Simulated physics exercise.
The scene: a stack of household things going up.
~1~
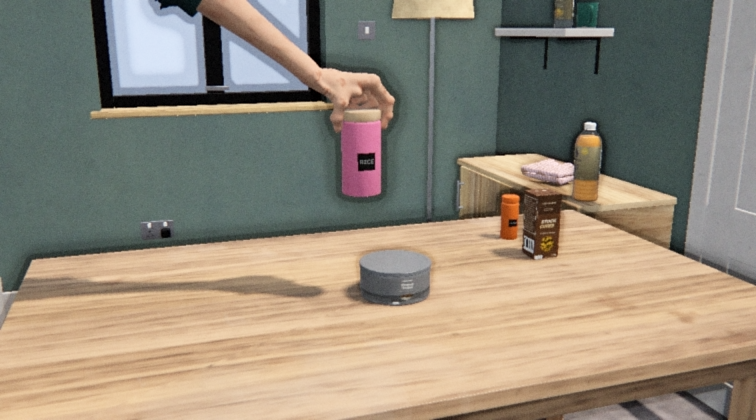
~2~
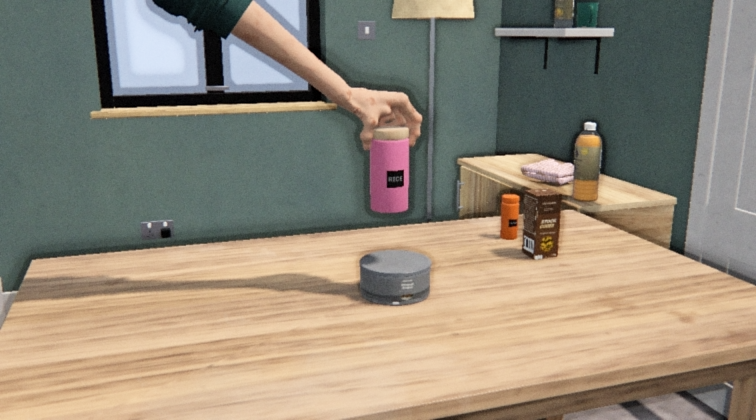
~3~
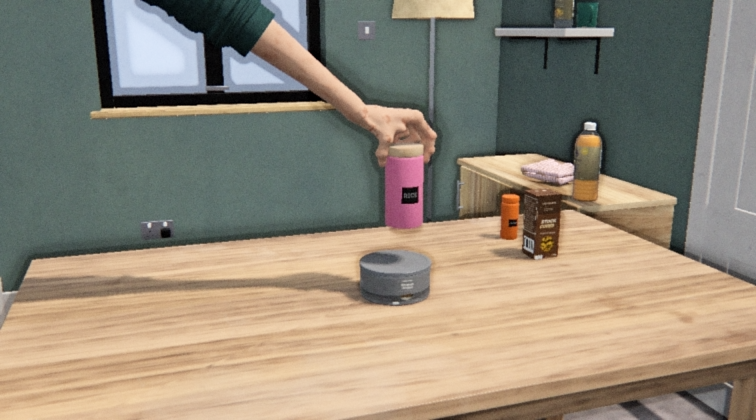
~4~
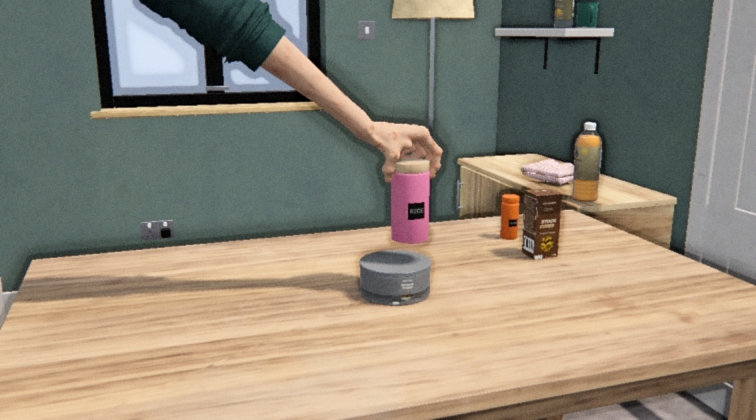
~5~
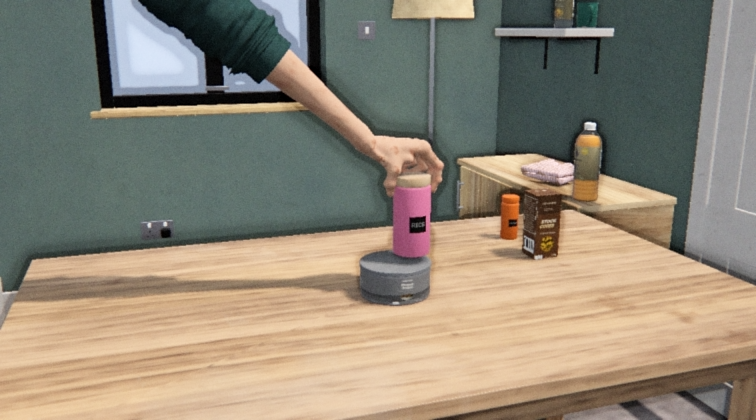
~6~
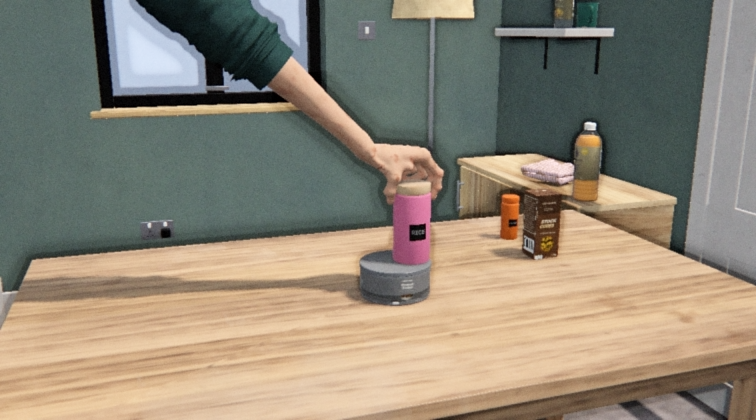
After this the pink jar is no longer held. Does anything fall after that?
The pile keeps its balance.
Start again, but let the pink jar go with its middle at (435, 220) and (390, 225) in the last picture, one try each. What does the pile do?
First, it loses its balance; second, it keeps its balance.
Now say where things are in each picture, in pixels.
Still above its spot; pink jar (361, 152); grey tub (395, 277), in the first frame.
Still above its spot; pink jar (389, 169); orange shaker (510, 217), in the second frame.
Still above its spot; pink jar (404, 185); brown carton (541, 224), in the third frame.
Still above its spot; pink jar (410, 200); grey tub (395, 277), in the fourth frame.
Still above its spot; pink jar (412, 214); orange shaker (510, 217), in the fifth frame.
In place under the hand; pink jar (412, 222); brown carton (541, 224), in the sixth frame.
Then, 0.50 s past the last view, nothing moves.
Then, 1.20 s past the last view, pink jar resting near (412, 222).
Finally, all 4 still in place. Final places as the last picture's camera would see them, pink jar near (412, 222). The pile stays up.
